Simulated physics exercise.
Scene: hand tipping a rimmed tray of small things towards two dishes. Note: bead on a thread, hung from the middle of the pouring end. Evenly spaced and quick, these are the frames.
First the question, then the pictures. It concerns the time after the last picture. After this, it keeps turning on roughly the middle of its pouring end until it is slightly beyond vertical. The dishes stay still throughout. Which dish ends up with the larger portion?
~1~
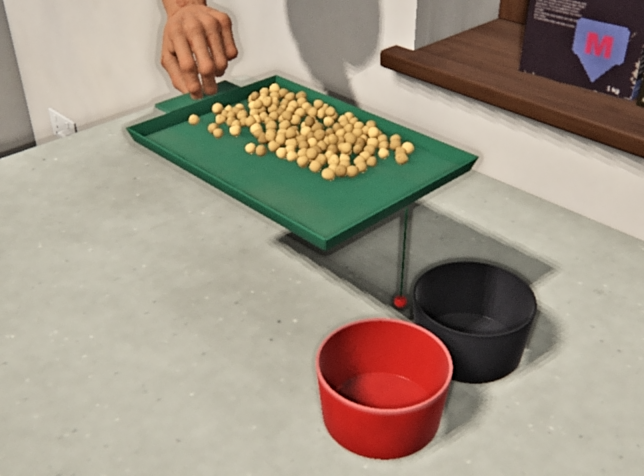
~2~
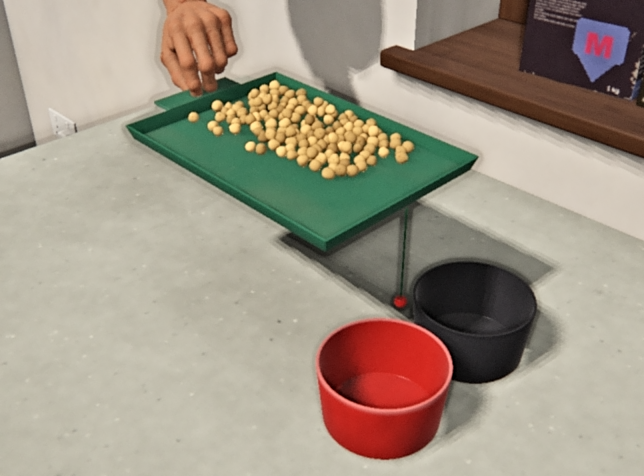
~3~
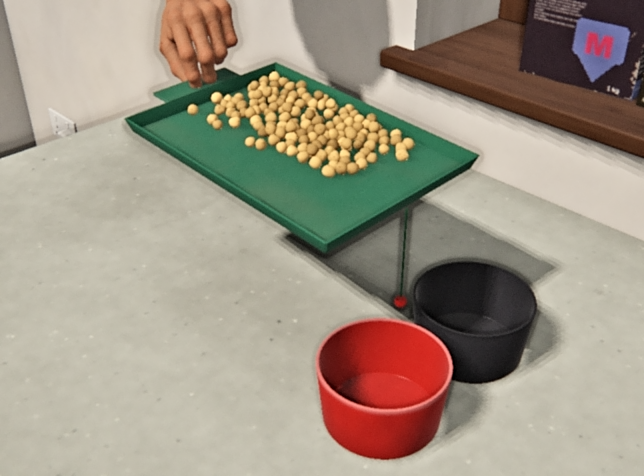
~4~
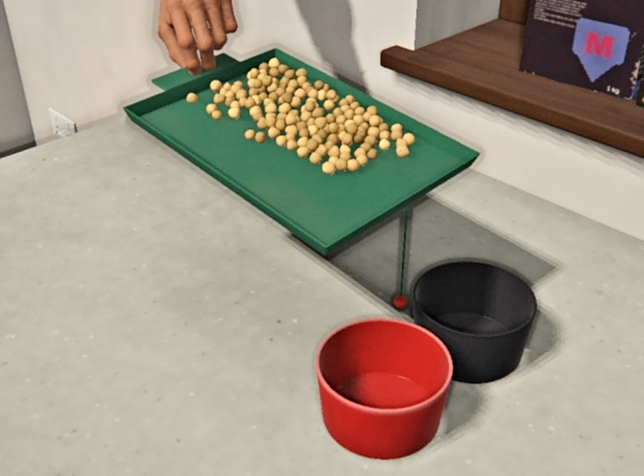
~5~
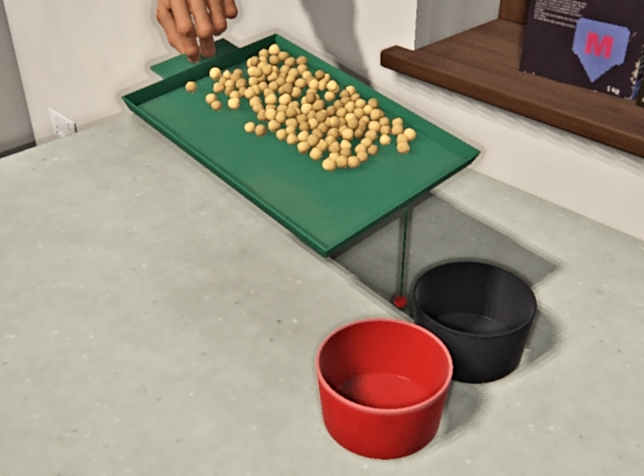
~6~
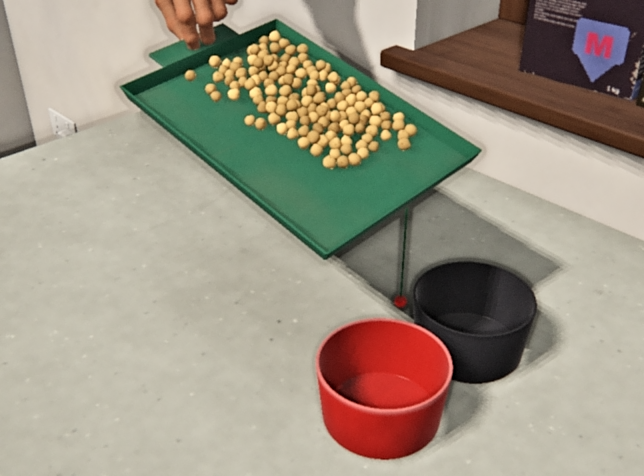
The left-hand dish.
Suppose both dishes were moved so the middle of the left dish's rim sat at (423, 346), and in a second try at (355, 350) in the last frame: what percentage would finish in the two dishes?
Roughly 40% on the first try and 80% on the second.
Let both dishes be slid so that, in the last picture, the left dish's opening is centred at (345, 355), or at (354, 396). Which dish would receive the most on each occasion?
Try 1 - the dish at left, try 2 - the dish at left.
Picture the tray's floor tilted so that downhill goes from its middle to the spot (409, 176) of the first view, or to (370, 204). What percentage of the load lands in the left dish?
I'd expect around 0 in a hundred first and around 60 in a hundred second.
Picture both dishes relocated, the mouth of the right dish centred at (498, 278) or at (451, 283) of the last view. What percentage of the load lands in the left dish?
Respectively 40 % and 70 %.
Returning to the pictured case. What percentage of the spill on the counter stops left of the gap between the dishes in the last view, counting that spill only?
90 %, near enough.
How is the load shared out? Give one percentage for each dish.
Roughly 70 in a hundred for the left dish, roughly 0 in a hundred for the right dish.
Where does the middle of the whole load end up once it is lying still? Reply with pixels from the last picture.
Close to (365, 417) in the last picture.
Soon after the last picture, tray tipped steeply; most on the tray; a stray few in the left dish; a stray few outside both; a small part in the air.
A little later, tray tipped right over; about half on the tray; about a quarter in the left dish; a stray few in the right dish; a small part outside both; a small part in the air.
Later still, tray tipped past a quarter turn; about two thirds in the left dish; a stray few in the right dish; about a quarter outside both.
At rest, tray tipped past a quarter turn; about two thirds in the left dish; a stray few in the right dish; about a quarter outside both.
